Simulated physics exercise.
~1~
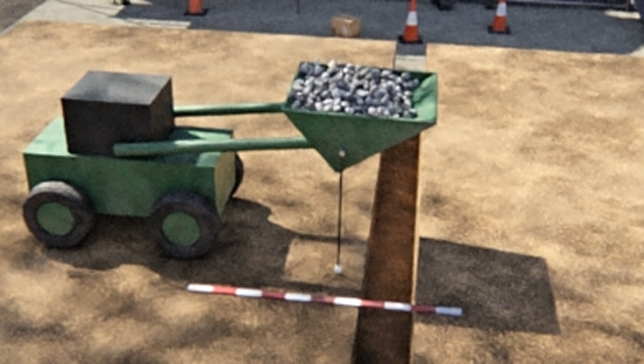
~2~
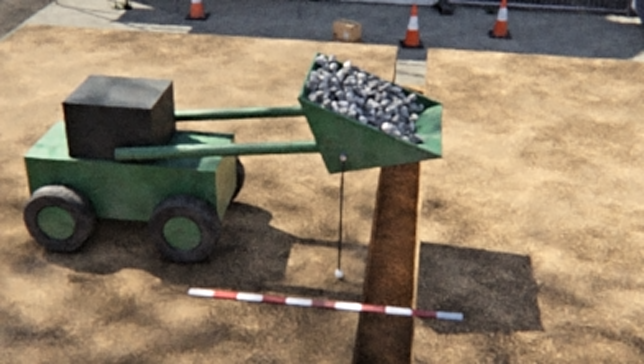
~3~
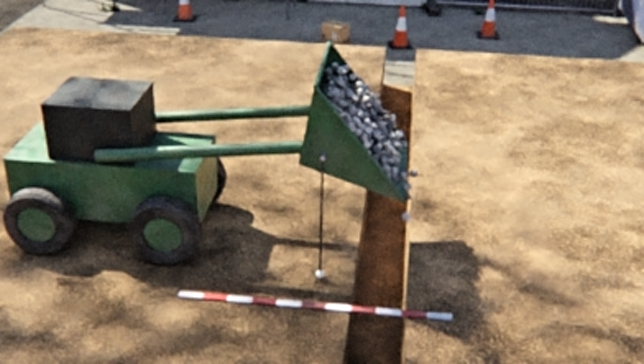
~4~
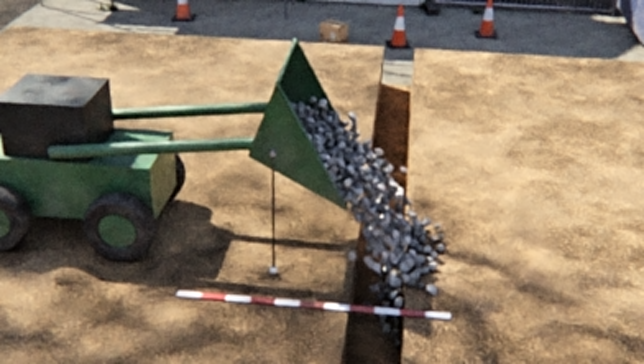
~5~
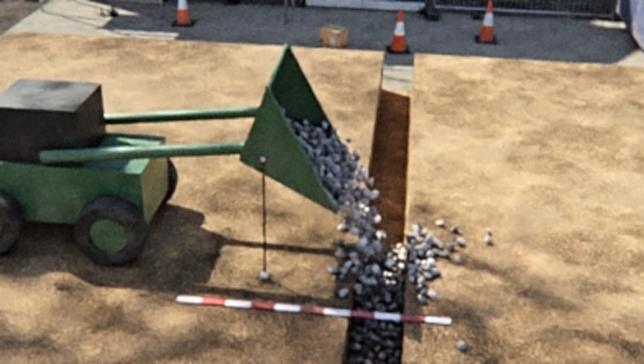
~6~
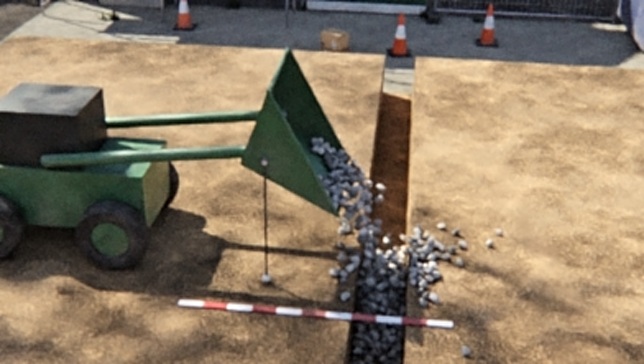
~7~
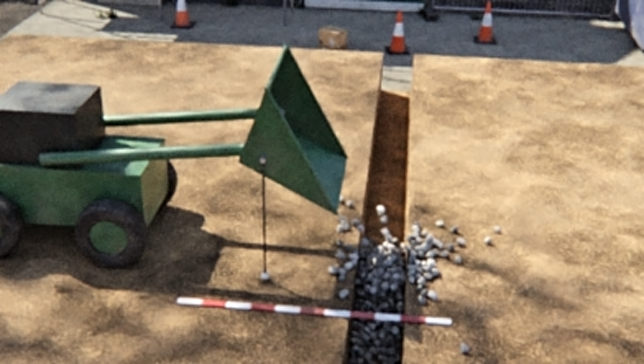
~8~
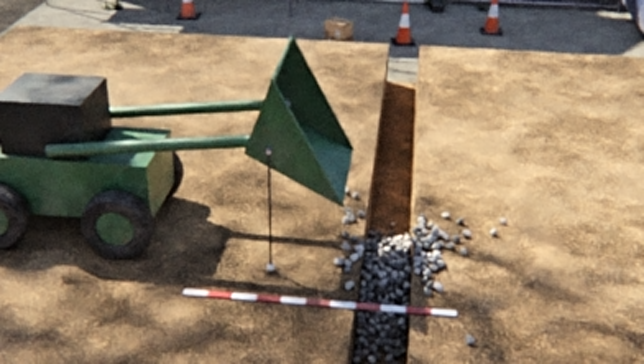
A green loader tipped its bucket of grey stones forward and rolled back to the left as they poured into the narrow trench, until the bucket hung empty and most stones lay in the trench, with some scattered on both sides.
